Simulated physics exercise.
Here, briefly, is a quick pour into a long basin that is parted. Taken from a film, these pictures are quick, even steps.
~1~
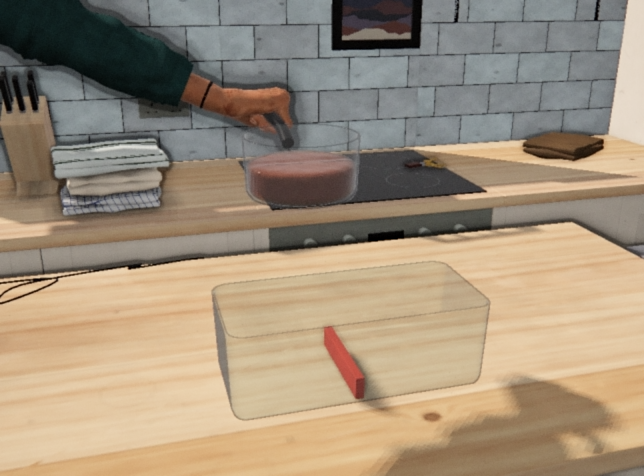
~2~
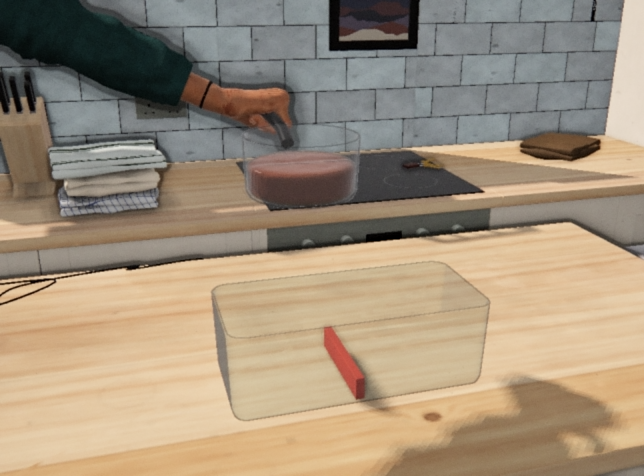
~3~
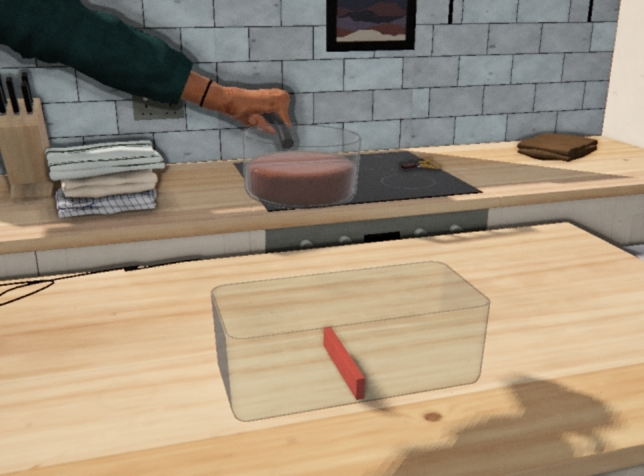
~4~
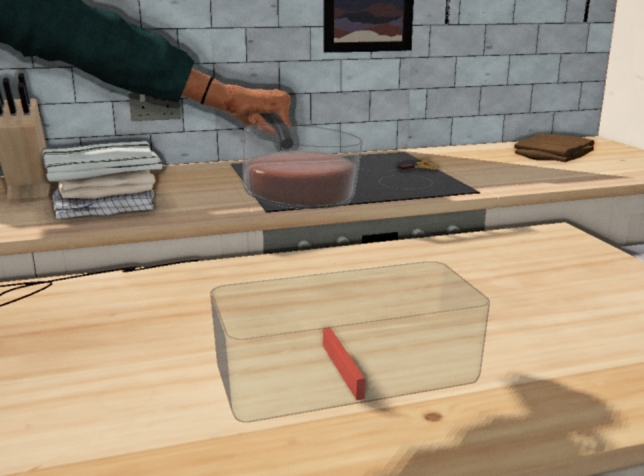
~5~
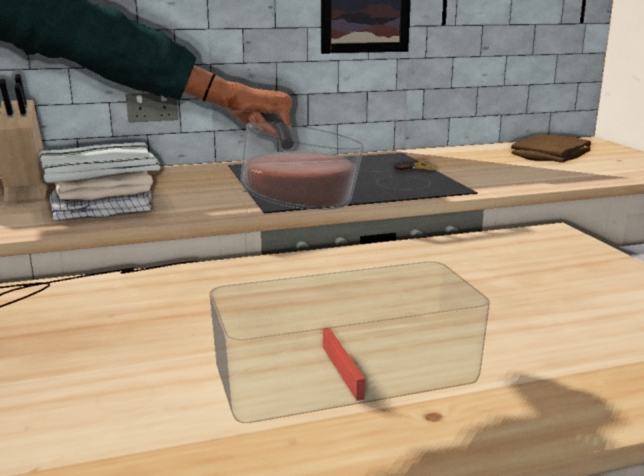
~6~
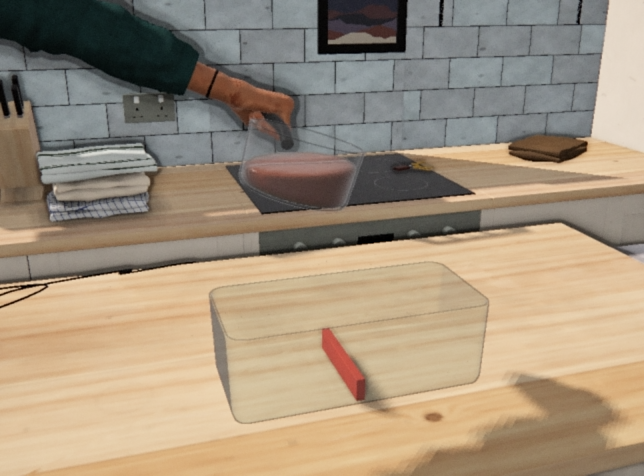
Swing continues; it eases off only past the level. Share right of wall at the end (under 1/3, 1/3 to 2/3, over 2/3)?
Most likely the right of the wall will hold upwards of two thirds.
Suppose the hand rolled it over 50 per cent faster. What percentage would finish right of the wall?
Roughly 85 percent.
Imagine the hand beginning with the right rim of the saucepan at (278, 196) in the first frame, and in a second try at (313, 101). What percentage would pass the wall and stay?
About 5 per cent, then about 70 per cent.
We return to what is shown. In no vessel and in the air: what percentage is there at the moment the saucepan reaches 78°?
Around 40 %.
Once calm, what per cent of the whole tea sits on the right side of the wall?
Around 90 %.
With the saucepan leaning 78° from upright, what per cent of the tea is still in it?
Roughly 55 in a hundred.
A moment on, the saucepan is tipped on its side and 53 per cent is still to pour, 0 is left of the wall and 8 right of it.
Next, the saucepan is tipped right over and 5 per cent is still to pour, 7 is left of the wall and 75 right of it.
Then the saucepan is tipped right over and 0 per cent is still to pour, 10 is left of the wall and 89 right of it.
Later the saucepan is tipped right over and 0 per cent is still to pour, 10 is left of the wall and 89 right of it.
Finally, 10 per cent lies left of the wall, 89 right of it and 1 outside.
